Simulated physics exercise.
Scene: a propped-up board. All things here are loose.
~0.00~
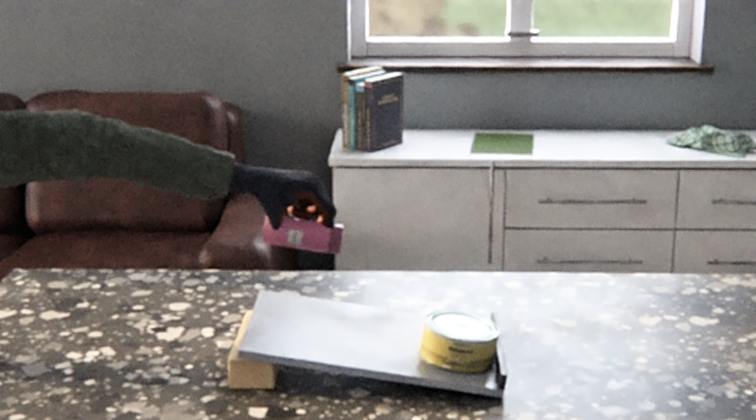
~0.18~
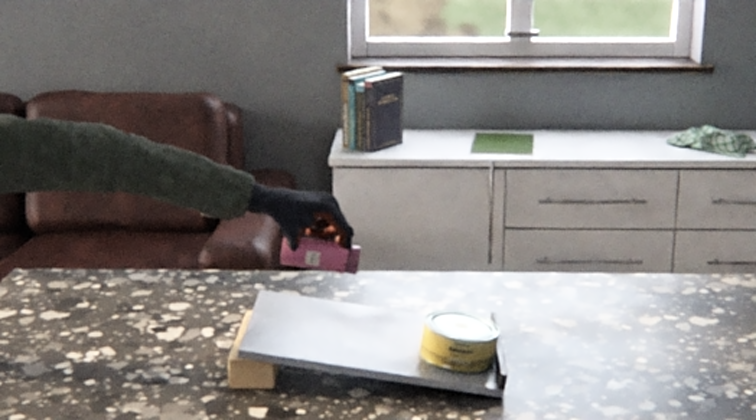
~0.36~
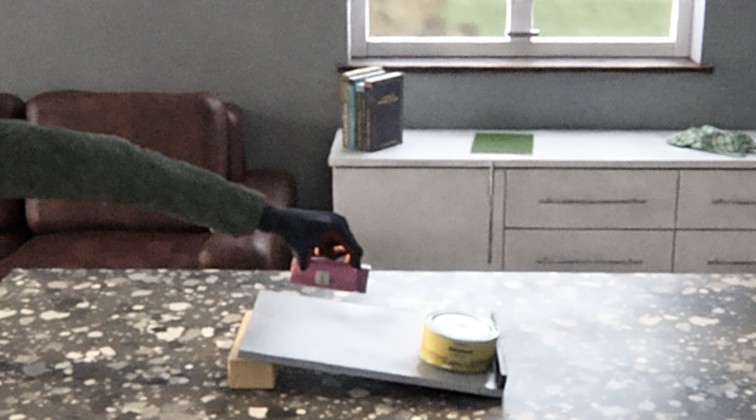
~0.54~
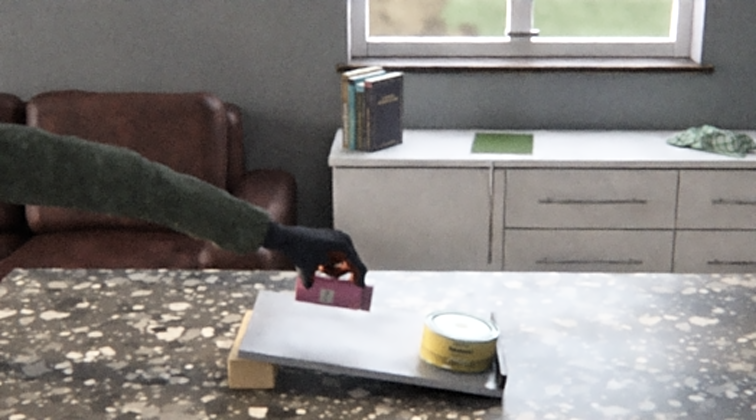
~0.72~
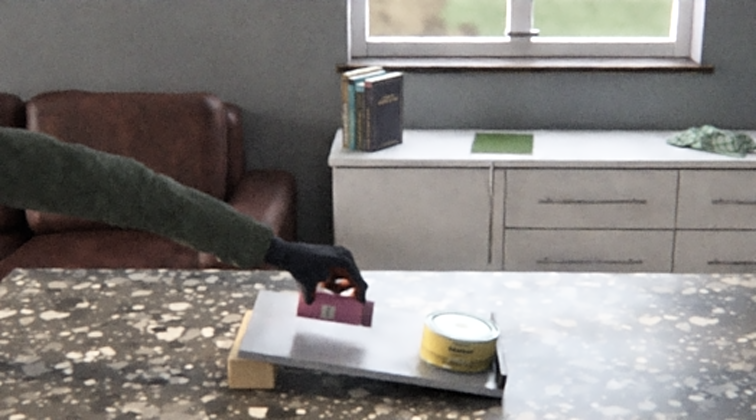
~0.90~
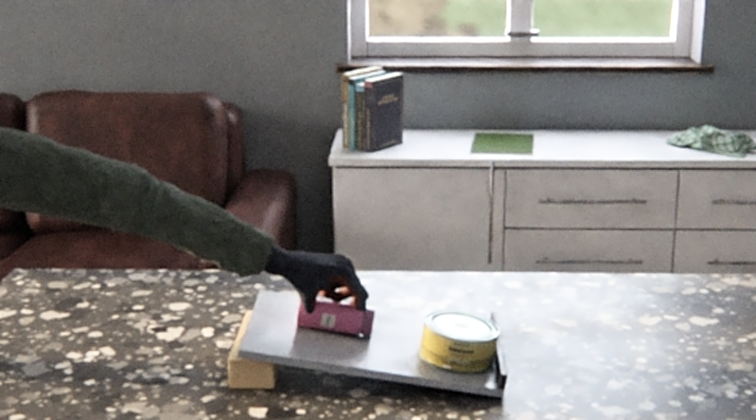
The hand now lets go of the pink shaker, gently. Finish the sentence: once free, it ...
Once free, it stays in place.
After 1.20 s, nothing has stirred.
After 1.60 s, pink shaker resting near (336, 317).
At rest (1.9 s), both in place. Seen from the same camera at the end, pink shaker near (336, 317). The pink shaker remains at rest.
